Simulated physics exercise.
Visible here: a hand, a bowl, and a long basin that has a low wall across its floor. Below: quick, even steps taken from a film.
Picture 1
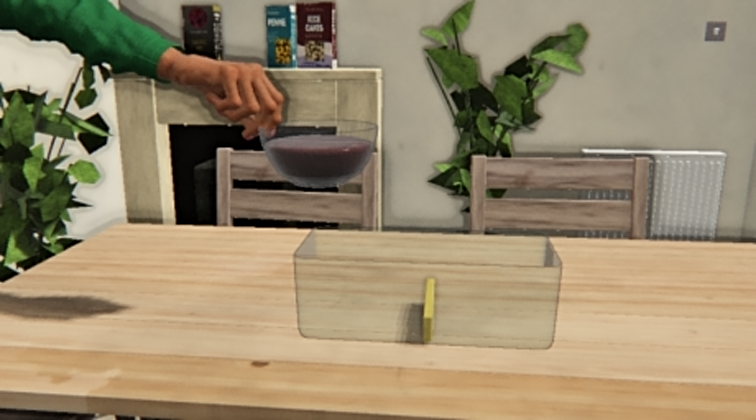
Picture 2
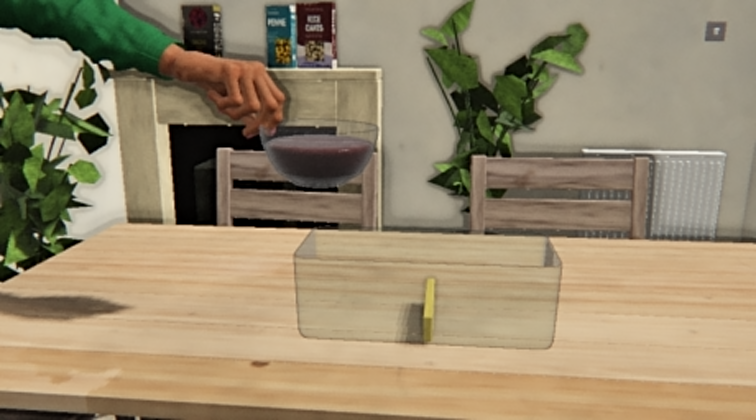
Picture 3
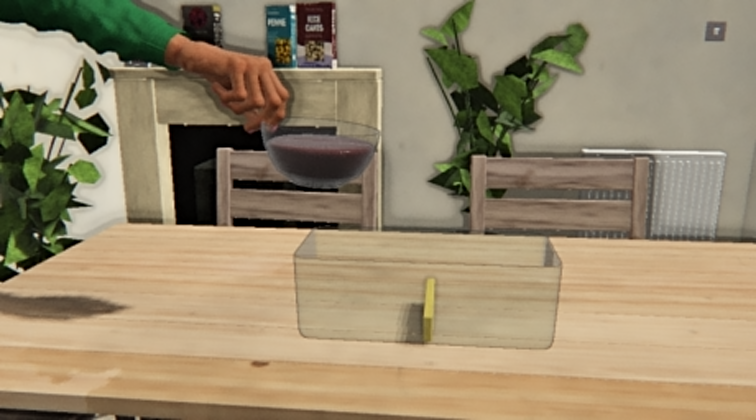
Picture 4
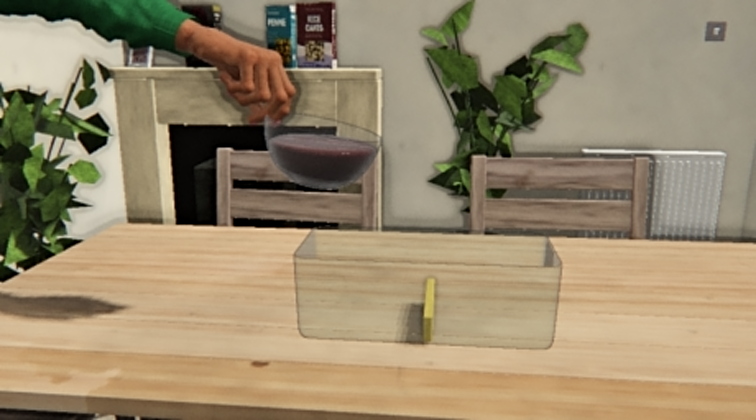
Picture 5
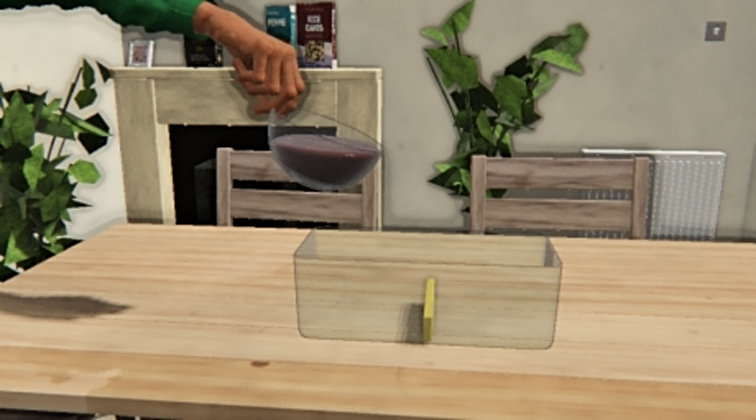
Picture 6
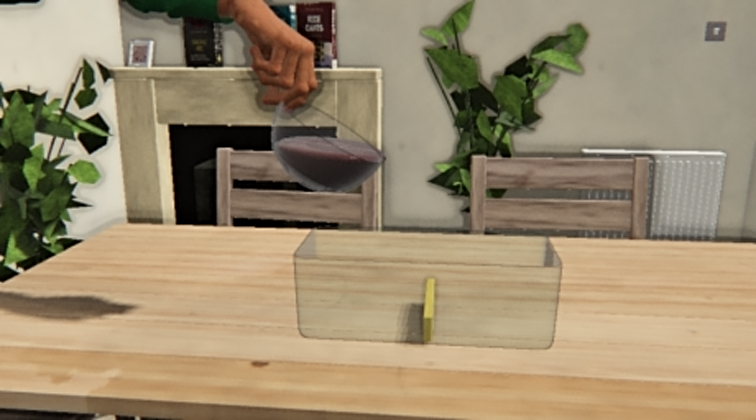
At a wooden dining table, a green-sleeved hand gradually tilting a glass bowl of dark red liquid rightward above a clear basin.
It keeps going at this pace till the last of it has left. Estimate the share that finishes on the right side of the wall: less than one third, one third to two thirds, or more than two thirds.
The share right of the wall is left smaller than one third.
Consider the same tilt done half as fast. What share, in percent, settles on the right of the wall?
Roughly 35 percent.
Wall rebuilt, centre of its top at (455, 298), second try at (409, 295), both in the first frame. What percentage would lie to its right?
Result: 15 % first, 50 % second.
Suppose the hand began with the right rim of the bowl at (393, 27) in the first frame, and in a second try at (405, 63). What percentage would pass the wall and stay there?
In order: Close to 65 and 65 percent.
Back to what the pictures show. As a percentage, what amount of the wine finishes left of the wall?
Roughly 75 %.
A moment on, the bowl is tipped on its side and 18 per cent is still to pour, 38 is left of the wall and 8 right of it.
Next, the bowl is tipped right over and 0 per cent is still to pour, 78 is left of the wall and 16 right of it.
Then the bowl is tipped right over and 0 per cent is still to pour, 77 is left of the wall and 20 right of it.
Later the bowl is tipped right over and 0 per cent is still to pour, 76 is left of the wall and 22 right of it.
At rest 76 per cent lies left of the wall, 22 right of it and 3 outside.
